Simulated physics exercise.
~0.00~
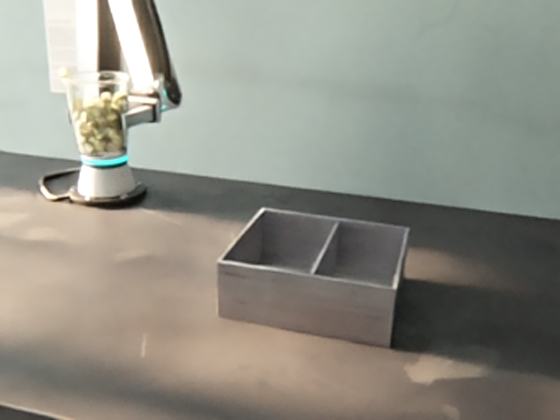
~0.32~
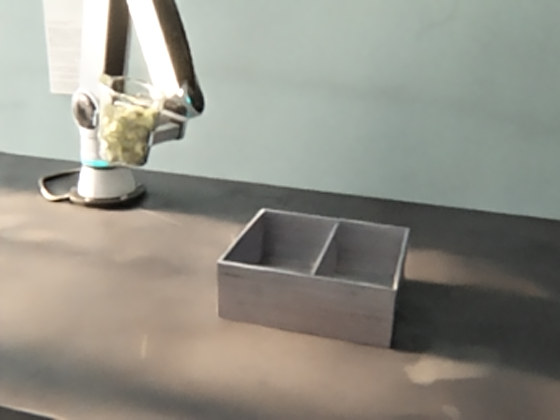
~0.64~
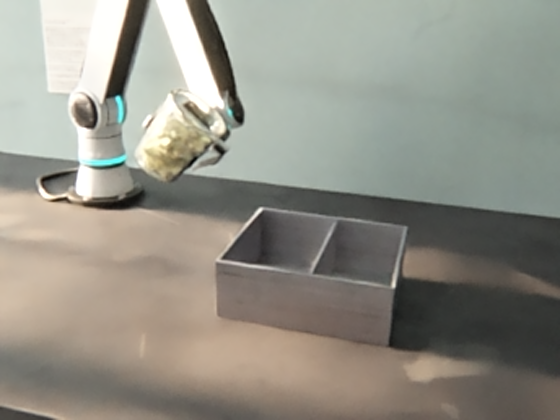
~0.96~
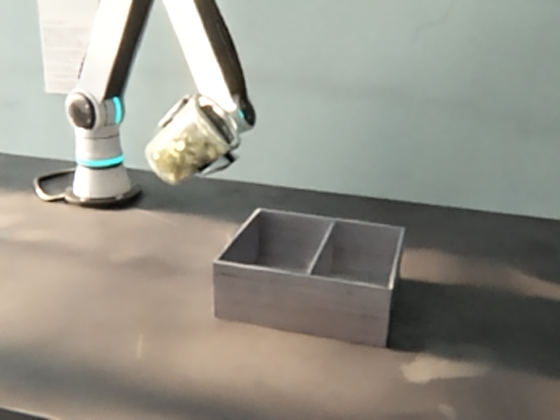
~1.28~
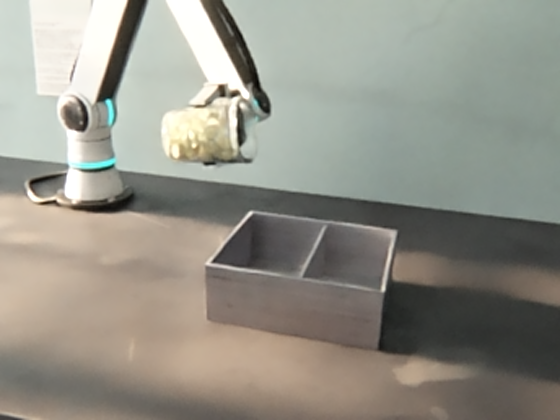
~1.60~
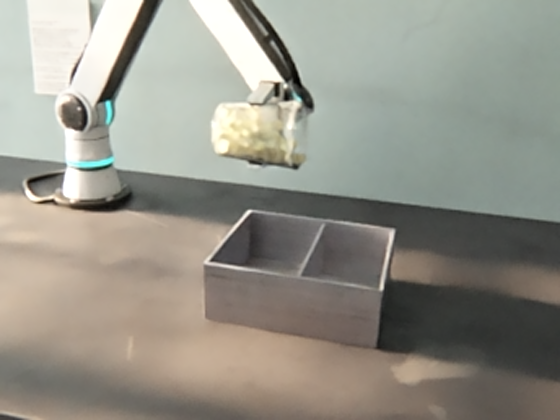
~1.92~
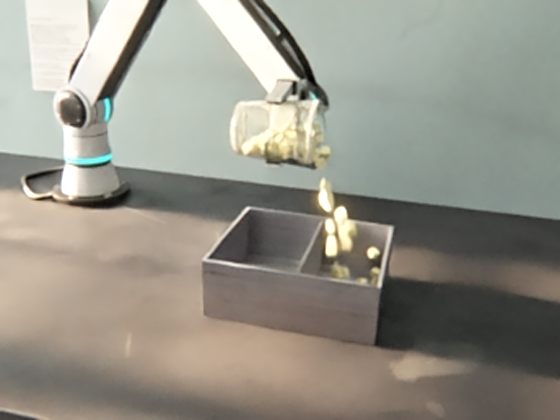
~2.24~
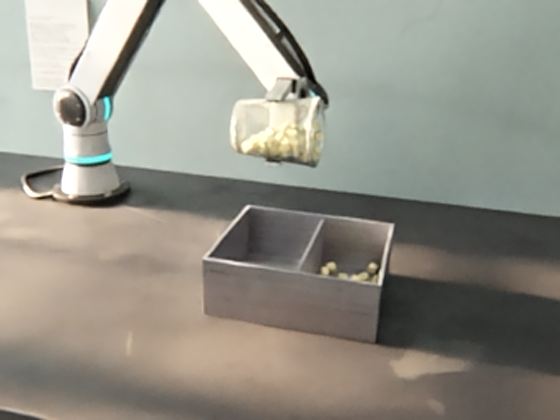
A robot arm carries a cup right and tips some pieces into the box's right compartment.
